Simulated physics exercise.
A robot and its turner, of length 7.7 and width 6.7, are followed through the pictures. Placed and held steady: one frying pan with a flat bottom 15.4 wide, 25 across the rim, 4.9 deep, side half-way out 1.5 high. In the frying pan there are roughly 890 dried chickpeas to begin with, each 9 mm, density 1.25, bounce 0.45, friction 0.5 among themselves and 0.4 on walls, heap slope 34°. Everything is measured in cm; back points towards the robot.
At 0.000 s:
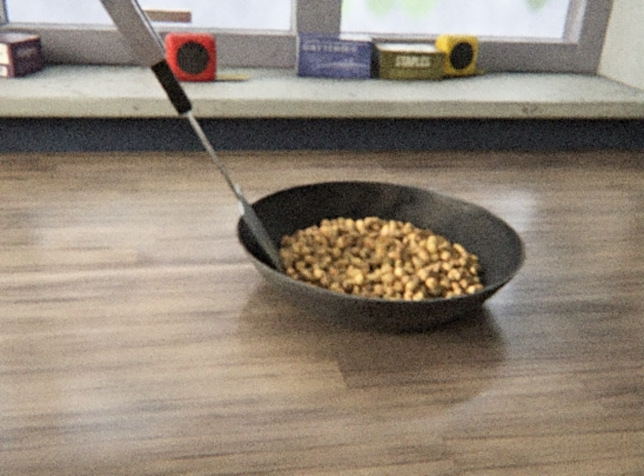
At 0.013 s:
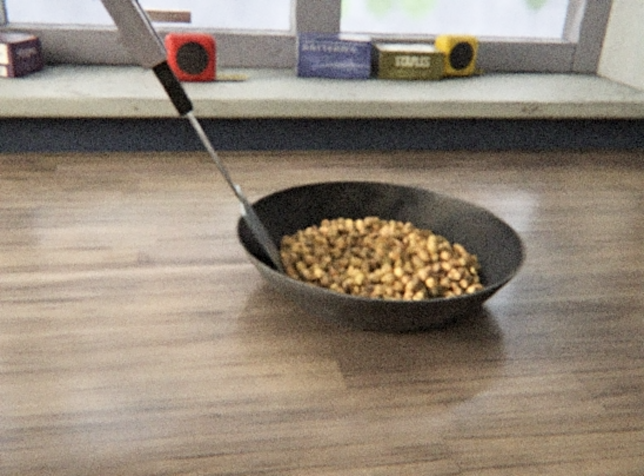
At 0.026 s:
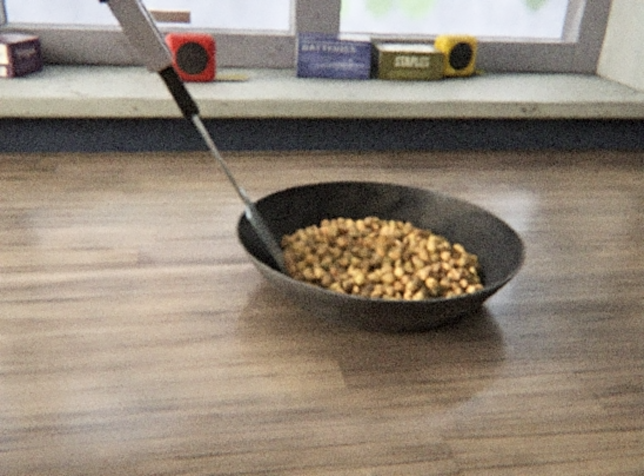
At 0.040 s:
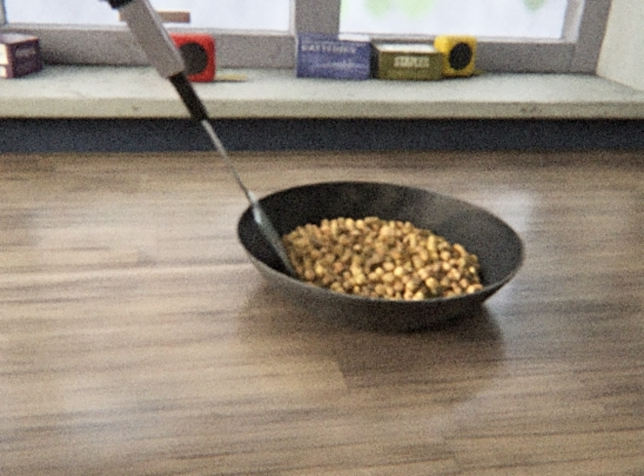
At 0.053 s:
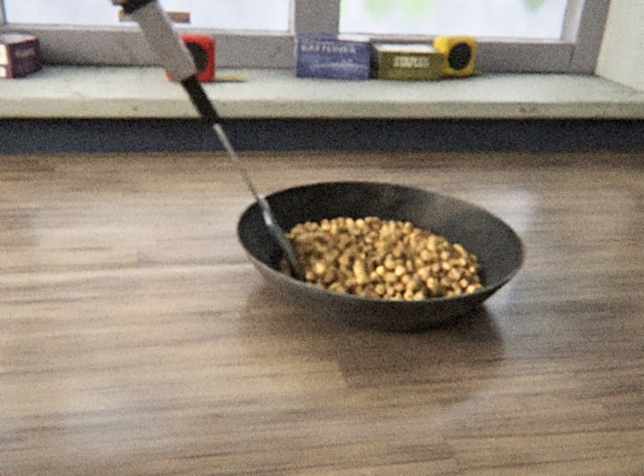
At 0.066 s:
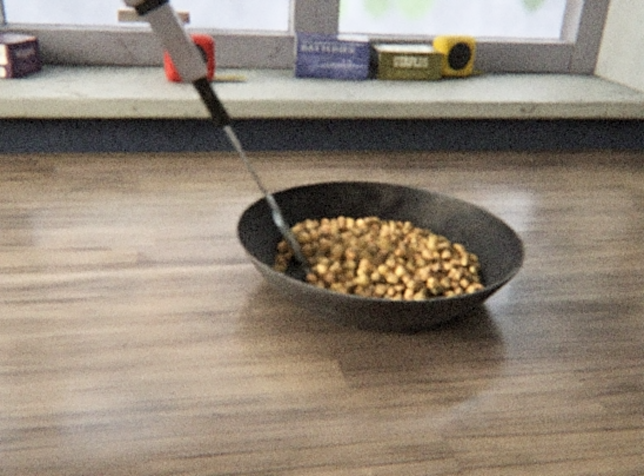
A metal turner slides a little to the right into chickpeas in a dark frying pan.
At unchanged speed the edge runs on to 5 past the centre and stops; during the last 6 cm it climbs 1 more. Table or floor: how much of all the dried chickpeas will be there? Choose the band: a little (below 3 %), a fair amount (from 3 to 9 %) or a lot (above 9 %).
It is a little, below 3 %.
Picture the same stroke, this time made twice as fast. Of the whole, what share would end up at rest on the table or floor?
10 %.
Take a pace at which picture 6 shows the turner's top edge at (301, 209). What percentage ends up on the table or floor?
Share: Roughly 10 %.
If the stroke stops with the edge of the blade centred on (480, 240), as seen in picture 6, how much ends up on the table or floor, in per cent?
Around 25 percent ends on the table or floor.
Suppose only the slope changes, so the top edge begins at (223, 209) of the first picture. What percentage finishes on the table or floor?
I'd estimate around 0 per cent.
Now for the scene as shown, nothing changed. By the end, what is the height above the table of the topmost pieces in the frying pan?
Height at the end: Around 5.5 cm.
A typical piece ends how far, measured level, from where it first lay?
It comes out at about 3 cm.
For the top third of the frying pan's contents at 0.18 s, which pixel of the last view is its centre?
Near (408, 246).
After 0.13 s, sloping 61°, highest piece 7 above the table; 890 in the frying pan.
After 0.18 s, sloping 61°, highest piece 6 above the table; 890 in the frying pan.
After 0.41 s, sloping 61°, highest piece 6 above the table; 890 in the frying pan.
After 1.46 s, sloping 61°, highest piece 6 above the table; 890 in the frying pan.
In the end, 890 in the frying pan. That is 0 % on the table or floor.
